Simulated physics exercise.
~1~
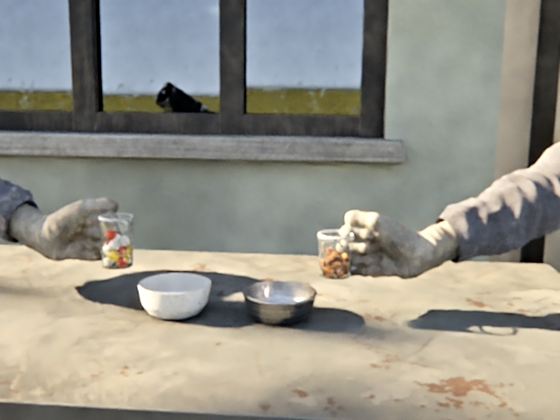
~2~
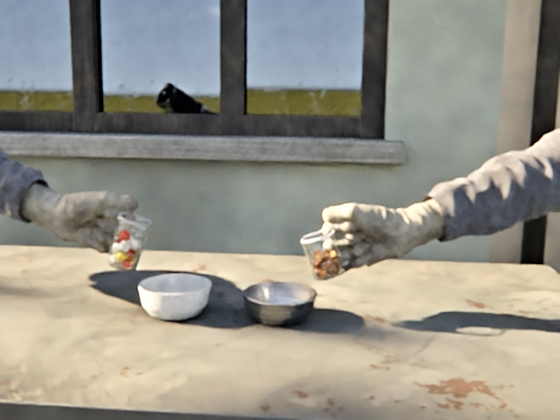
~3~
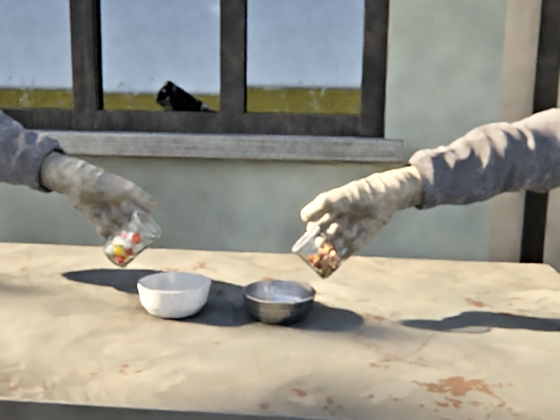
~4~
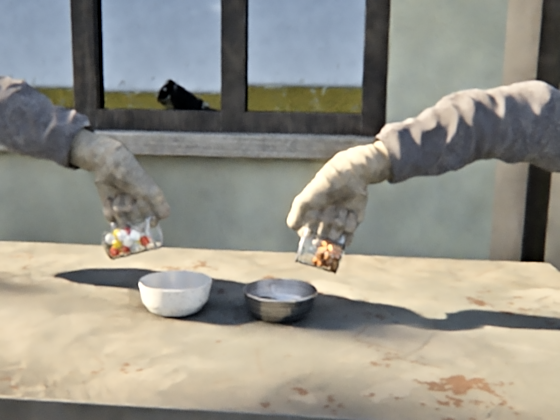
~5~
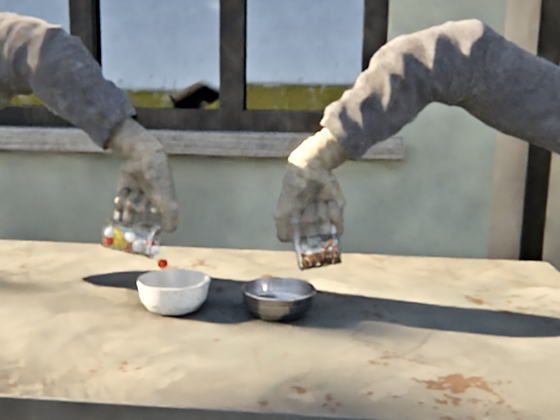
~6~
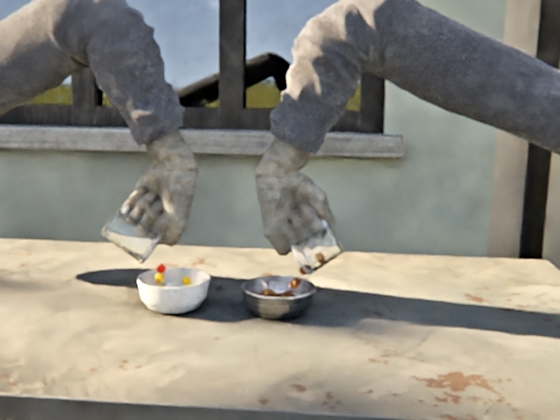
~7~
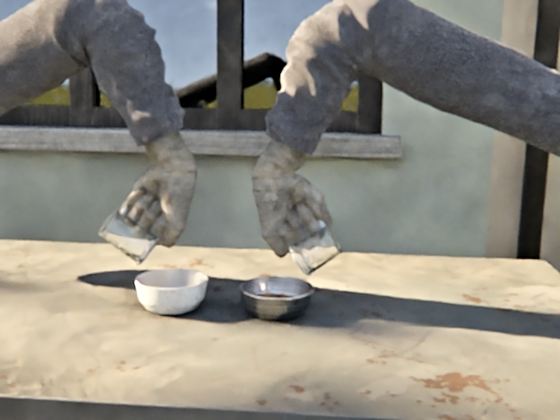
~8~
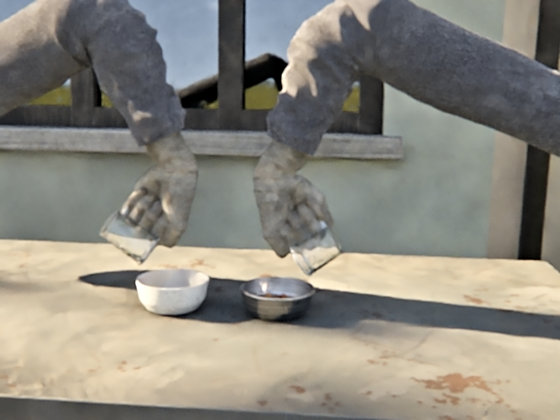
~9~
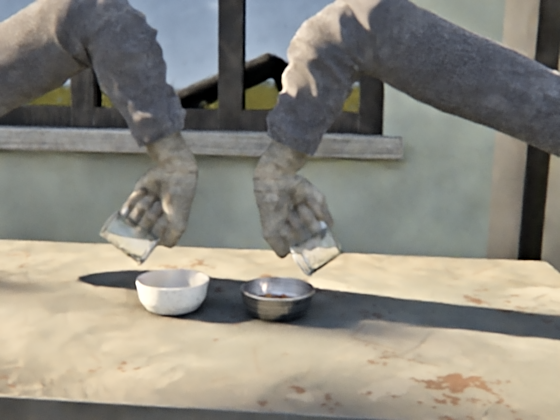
At a sunlit table outside a window, two gloved-looking hands tipped clear cups of small loose pieces, colourful on the left and brownish on the right, into a white bowl and a metal one, and everything landed inside before the hands held still.
